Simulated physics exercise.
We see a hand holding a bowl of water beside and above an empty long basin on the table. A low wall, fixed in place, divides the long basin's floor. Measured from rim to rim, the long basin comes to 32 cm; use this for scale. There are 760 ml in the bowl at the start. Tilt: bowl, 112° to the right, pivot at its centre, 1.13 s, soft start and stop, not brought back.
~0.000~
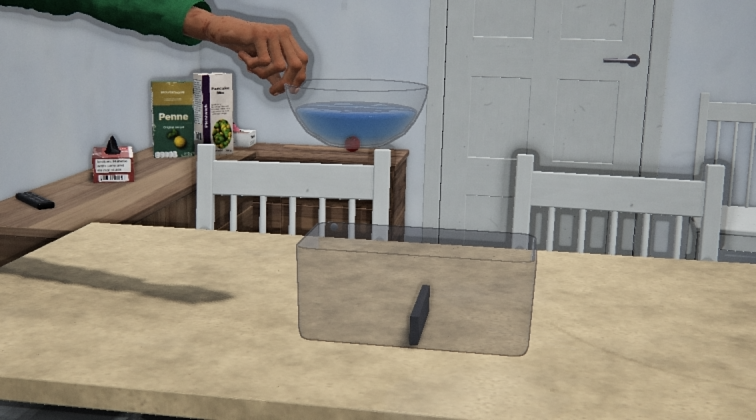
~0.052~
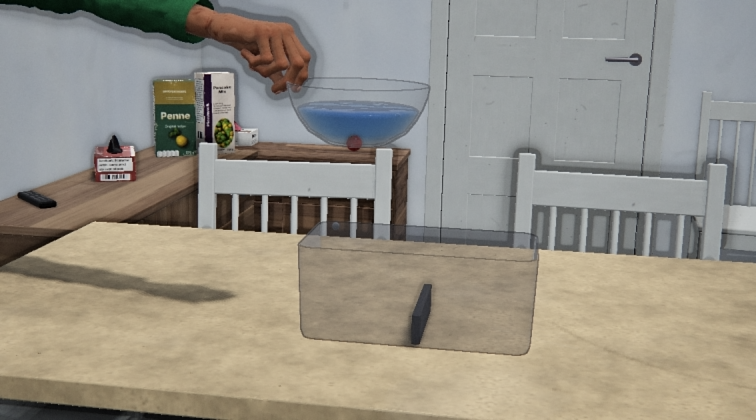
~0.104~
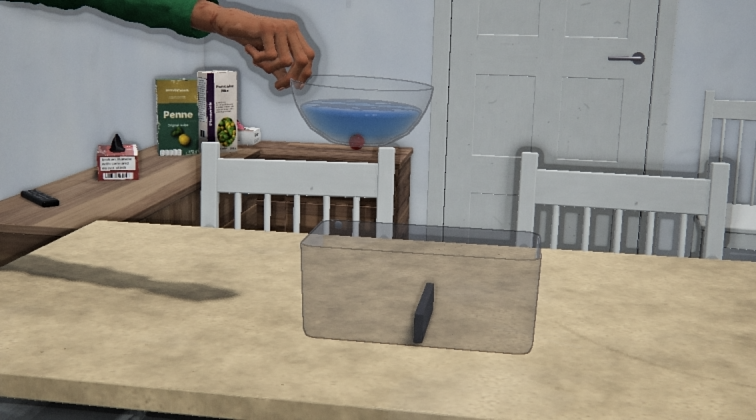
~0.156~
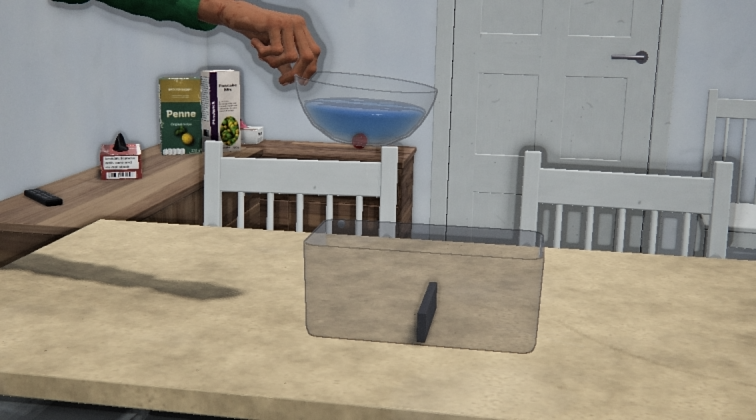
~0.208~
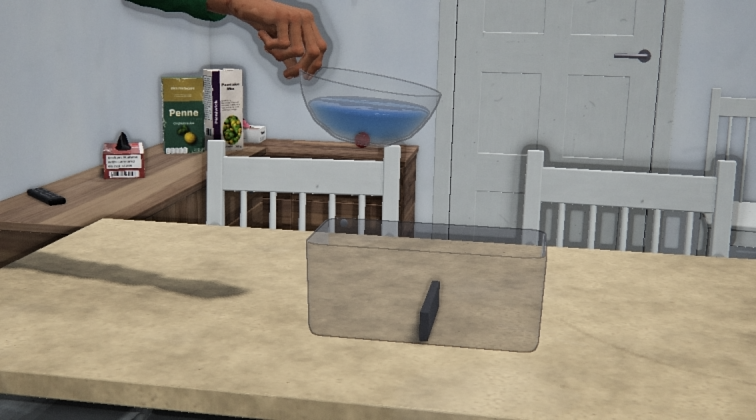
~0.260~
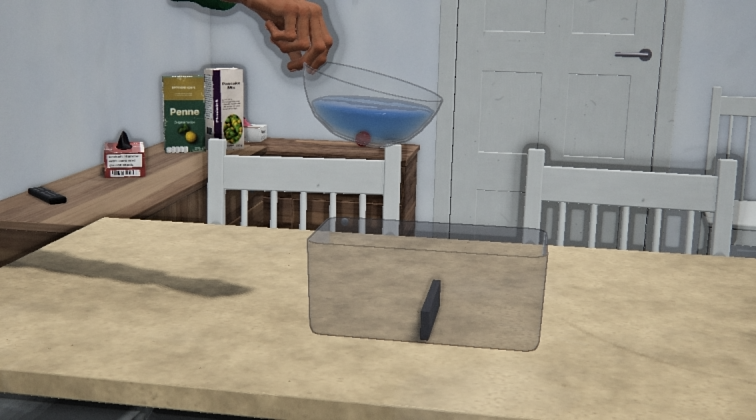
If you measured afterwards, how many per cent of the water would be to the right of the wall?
About 82 out of 100.
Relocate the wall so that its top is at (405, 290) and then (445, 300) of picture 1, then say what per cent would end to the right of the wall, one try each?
Respectively 95 and 65 %.
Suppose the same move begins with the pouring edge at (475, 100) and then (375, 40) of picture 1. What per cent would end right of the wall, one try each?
About 80 %, then about 45 %.
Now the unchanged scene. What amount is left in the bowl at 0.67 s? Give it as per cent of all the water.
Portion remaining: Approx. 38 per cent.
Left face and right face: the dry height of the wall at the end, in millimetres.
On the left it's about 36 mm; on the right, about 12 mm.
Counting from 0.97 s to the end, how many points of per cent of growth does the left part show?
Roughly 3 in a hundred.
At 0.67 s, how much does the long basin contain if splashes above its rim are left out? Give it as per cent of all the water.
Roughly 18 per cent.
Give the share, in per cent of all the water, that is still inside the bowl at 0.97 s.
0 per cent or so.
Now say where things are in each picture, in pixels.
Tilt 0°; pouring edge (427, 89); surface from (297, 106) to (419, 110); the long basin's rim runs from (307, 235) to (536, 249); the wall's top is at (421, 301), in the first picture.
Tilt 1°; pouring edge (429, 89); surface from (299, 104) to (421, 110), in the second picture.
Tilt 2°; pouring edge (433, 90); surface from (302, 103) to (423, 110), in the third picture.
Tilt 5°; pouring edge (437, 92); surface from (306, 101) to (427, 110), in the fourth picture.
Tilt 9°; pouring edge (440, 96); surface from (310, 100) to (432, 110), in the fifth picture.
Tilt 14°; pouring edge (442, 102); surface from (313, 99) to (435, 111), in the sixth picture.
After 0.67 s the tilt is 72° and 38 per cent is still to pour, 0 is left of the wall and 18 right of it.
After 0.97 s the tilt is 107° and 0 per cent is still to pour, 14 is left of the wall and 81 right of it.
After 1.29 s the tilt is 112° and 0 per cent is still to pour, 17 is left of the wall and 82 right of it.
After 1.63 s the tilt is 112° and 0 per cent is still to pour, 17 is left of the wall and 82 right of it.
In the end 17 per cent lies left of the wall, 82 right of it and 1 outside.
